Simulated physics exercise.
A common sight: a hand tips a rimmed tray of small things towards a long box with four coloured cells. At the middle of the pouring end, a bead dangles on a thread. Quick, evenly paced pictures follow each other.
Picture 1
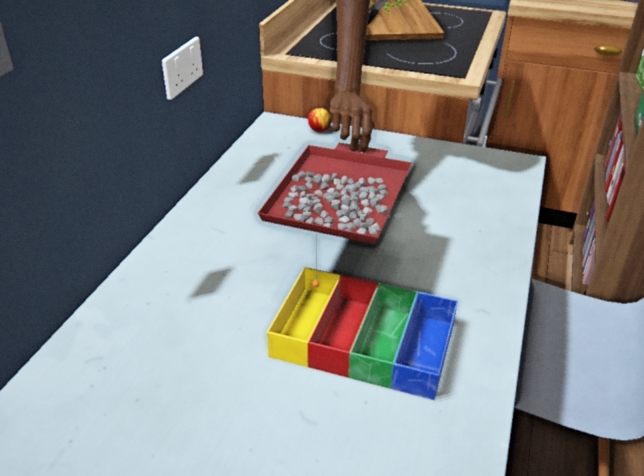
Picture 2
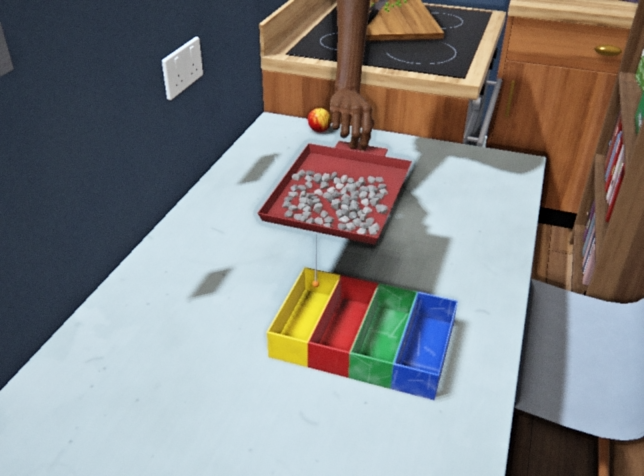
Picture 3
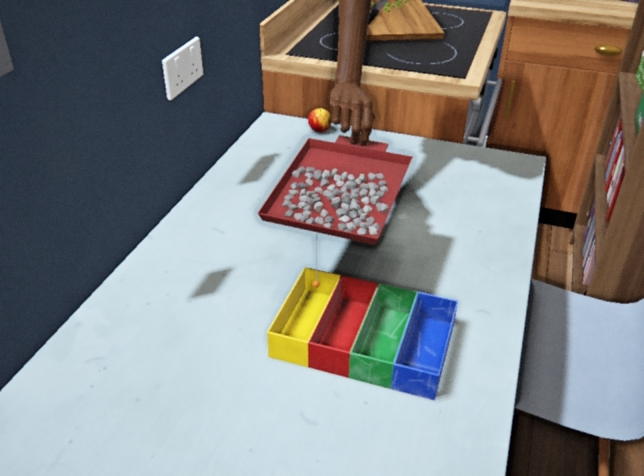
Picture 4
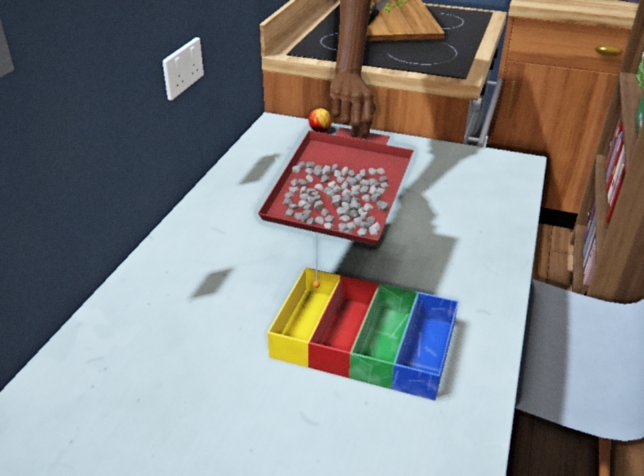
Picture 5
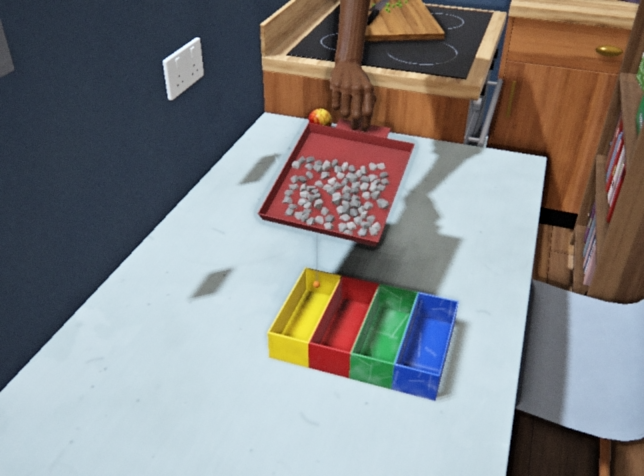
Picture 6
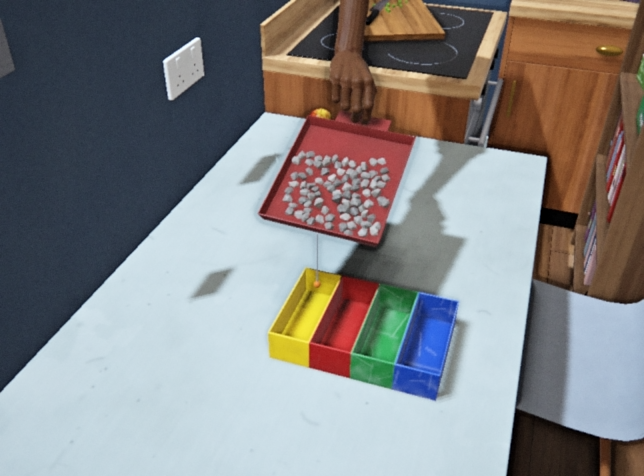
A hand holds a red rimmed tray of small grey stones above a pale table, level at first, behind a long box with yellow, red, green and blue cells. The hand then slowly raises the tray's back end, tilting it towards the box, while the stones stay spread across it.
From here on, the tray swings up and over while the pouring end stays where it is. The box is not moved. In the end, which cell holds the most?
The red cell holds the most.
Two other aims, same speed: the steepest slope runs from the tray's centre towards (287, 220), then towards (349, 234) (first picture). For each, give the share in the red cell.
Around 0 percent for the first aim and around 60 percent for the second.
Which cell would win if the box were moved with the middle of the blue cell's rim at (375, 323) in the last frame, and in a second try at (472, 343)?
The first try: That green cell. The second: The yellow cell.
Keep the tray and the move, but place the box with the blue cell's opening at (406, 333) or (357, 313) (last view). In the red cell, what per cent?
First placement: 40 per cent; second placement: 10 per cent.
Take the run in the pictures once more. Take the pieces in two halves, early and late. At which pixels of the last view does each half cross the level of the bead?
Roughly at (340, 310) first, and then at (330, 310).
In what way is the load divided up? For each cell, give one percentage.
Yellow cell: Roughly 30; red cell: Roughly 50; green cell: Roughly 20; blue cell: Roughly 0.
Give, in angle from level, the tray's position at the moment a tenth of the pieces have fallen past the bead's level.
Around 85°, give or take.
Just after the last frame, tray tipped steeply; every one on the tray.
A moment on, tray tipped right over; roughly a quarter on the tray; roughly a third in the red cell; about a tenth in the green cell; about a tenth in the yellow cell; roughly a quarter falling or outside the box.
Further on, tray tipped past a quarter turn; roughly half in the red cell; roughly a quarter in the yellow cell; roughly a quarter in the green cell; about a tenth falling or outside the box.
When it is over, tray tipped past a quarter turn; roughly half in the red cell; roughly a quarter in the yellow cell; roughly a quarter in the green cell; not one in the blue cell; about a tenth outside the box.
